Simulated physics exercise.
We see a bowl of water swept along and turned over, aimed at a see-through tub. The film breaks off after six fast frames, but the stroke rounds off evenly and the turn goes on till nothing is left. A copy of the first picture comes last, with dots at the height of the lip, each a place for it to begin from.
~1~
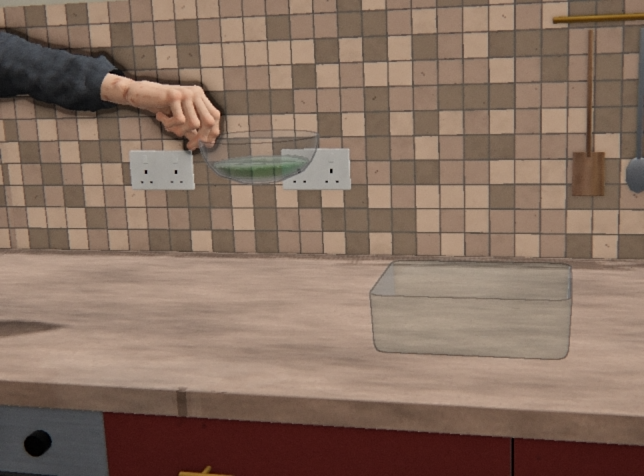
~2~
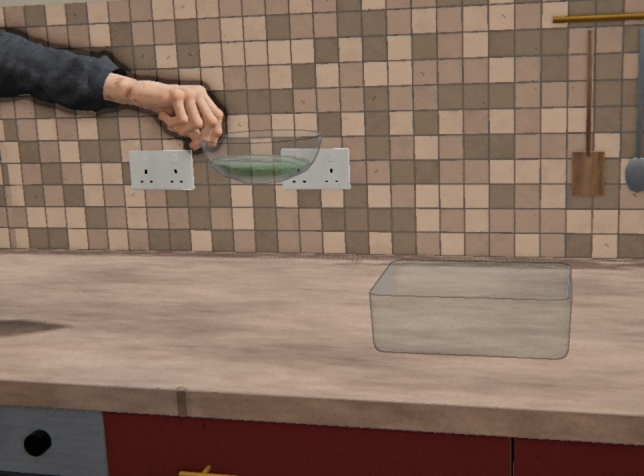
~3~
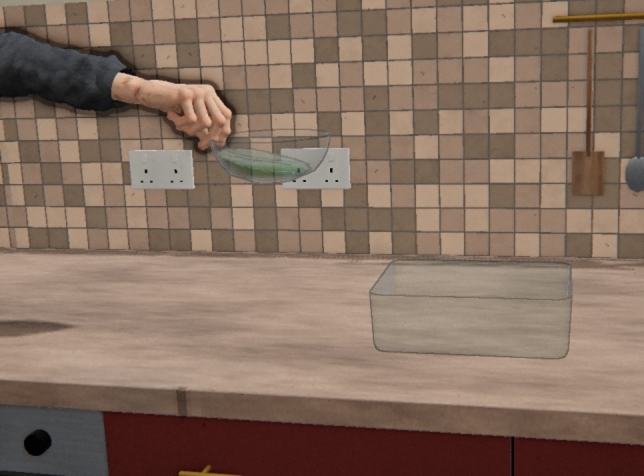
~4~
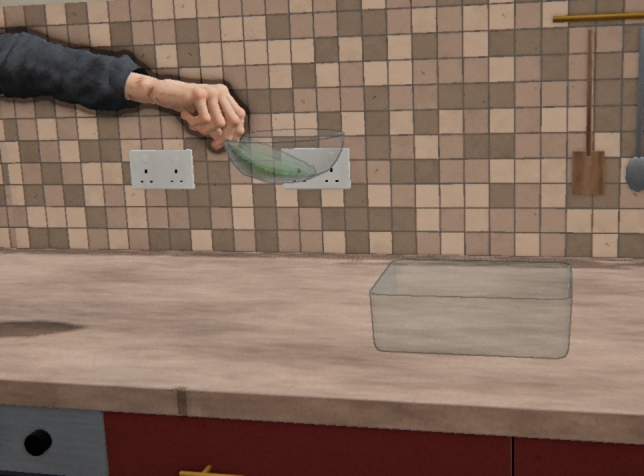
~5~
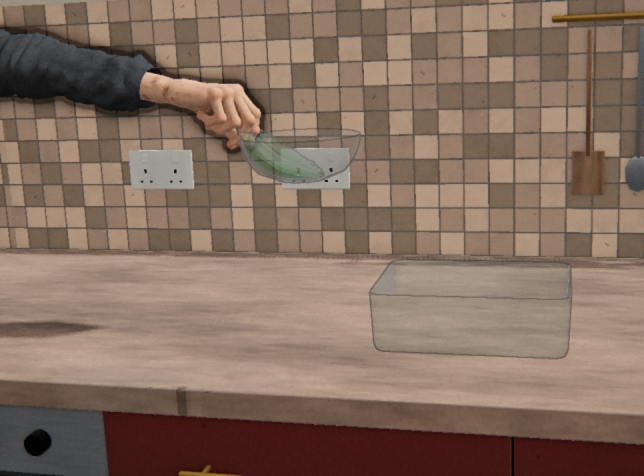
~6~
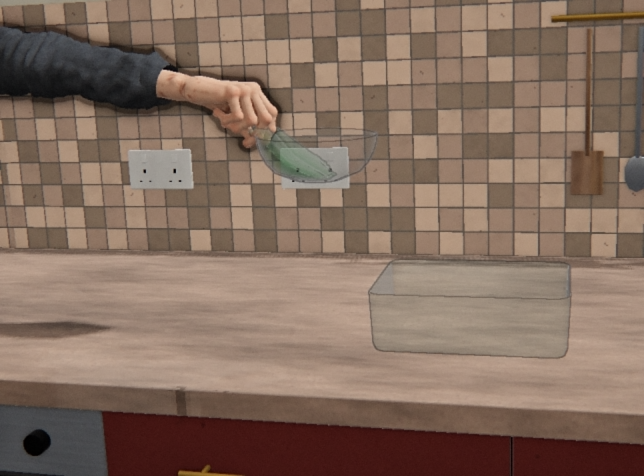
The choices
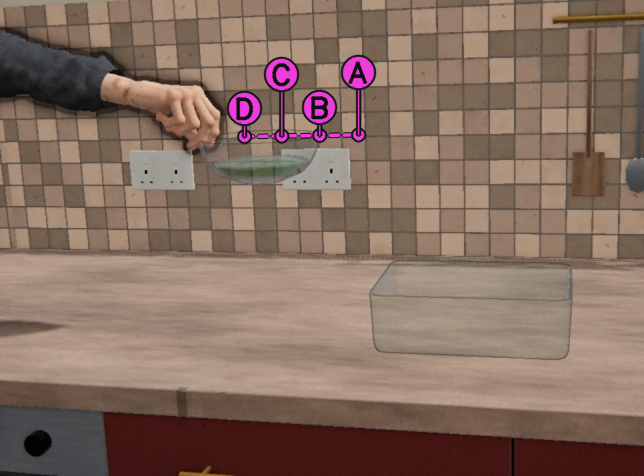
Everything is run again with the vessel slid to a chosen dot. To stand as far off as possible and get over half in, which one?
D will do.
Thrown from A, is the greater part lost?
No.
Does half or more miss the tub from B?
No, that is safe.
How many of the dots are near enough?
All of them.
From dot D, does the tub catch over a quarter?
Yes, clearly.
In magenta, A at (358, 134); B at (319, 135); C at (281, 136); D at (244, 136).
With A, about 65 % lands in the tub, 8 % falls short and 27 % goes beside or beyond.
With B, about 75 % lands in the tub, 10 % falls short and 16 % goes beside or beyond.
With C, about 75 % lands in the tub, 15 % falls short and 11 % goes beside or beyond.
With D, about 63 % lands in the tub, 28 % falls short and 9 % goes beside or beyond.
